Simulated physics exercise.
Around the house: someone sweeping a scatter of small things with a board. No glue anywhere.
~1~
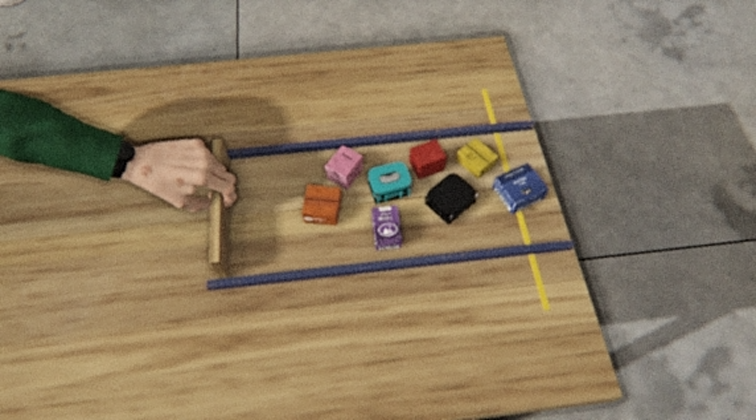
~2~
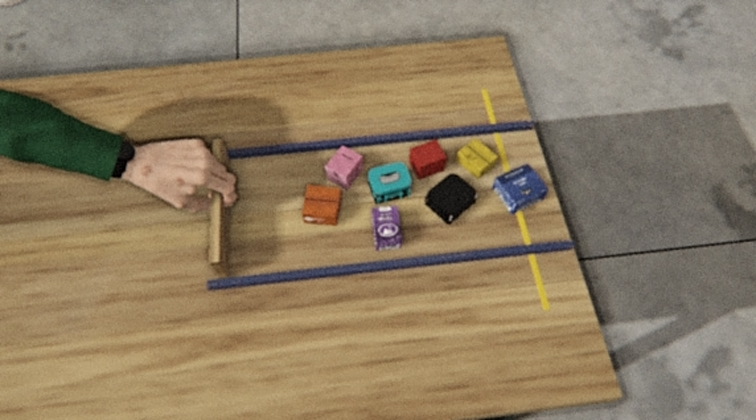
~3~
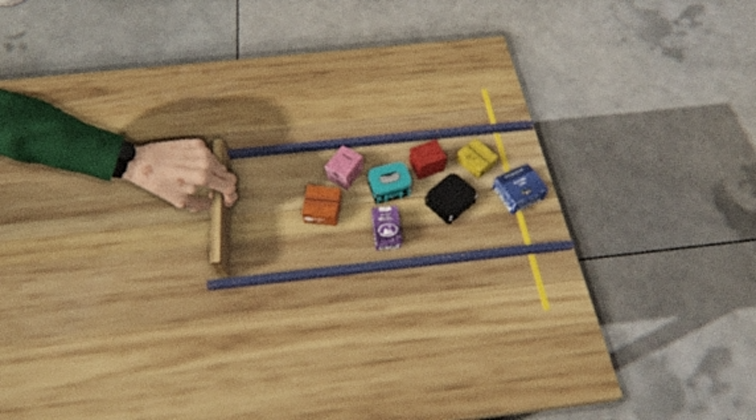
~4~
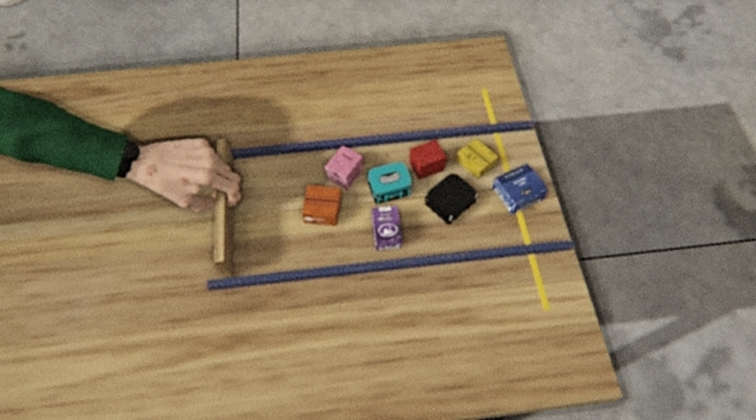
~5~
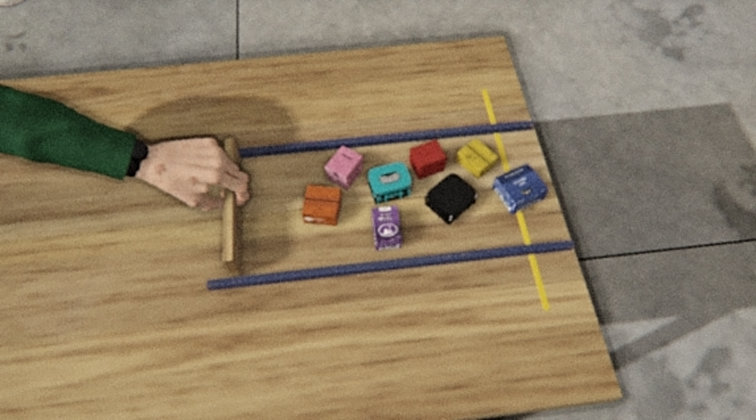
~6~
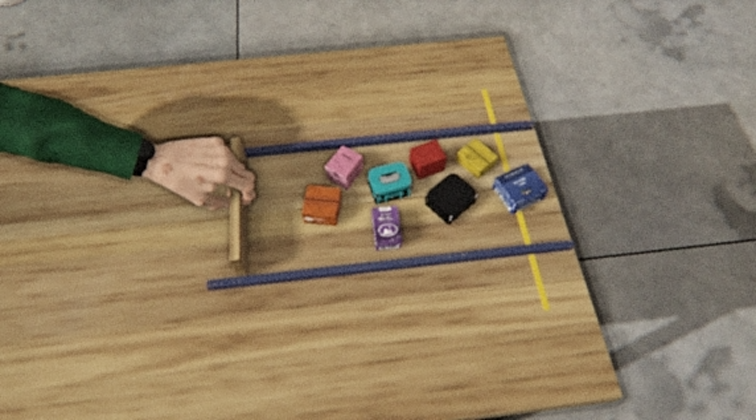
On a wooden board laid over a concrete floor, a hand in a green sleeve slid a small wooden bar slightly right between two blue strips, while the scattered colourful little boxes stayed still.
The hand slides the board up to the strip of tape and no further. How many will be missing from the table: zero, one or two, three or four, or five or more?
Here the number that fall off is three or four.
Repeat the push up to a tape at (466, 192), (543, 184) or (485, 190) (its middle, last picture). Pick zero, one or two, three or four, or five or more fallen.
One after another: None at all; five or over; one to two.
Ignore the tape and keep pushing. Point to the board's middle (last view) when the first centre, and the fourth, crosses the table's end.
Its middle is around (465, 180) and later (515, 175).
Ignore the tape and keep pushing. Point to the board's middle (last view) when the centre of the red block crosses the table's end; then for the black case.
For the red block at (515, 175), for the black case at (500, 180).
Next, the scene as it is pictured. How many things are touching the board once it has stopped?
The number is 3.
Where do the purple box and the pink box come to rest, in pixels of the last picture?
The purple box stops around (539, 225); the pink box around (515, 143).
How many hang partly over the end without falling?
2 of them.
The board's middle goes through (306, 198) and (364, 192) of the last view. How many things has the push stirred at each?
By then 1, and 4.
Soon after, none off yet; blue box at rest near (520, 188); yellow box at rest near (477, 159); black case at rest near (451, 198).
At rest, the number that fall off is three or four; fallen, black case, yellow box and blue box.
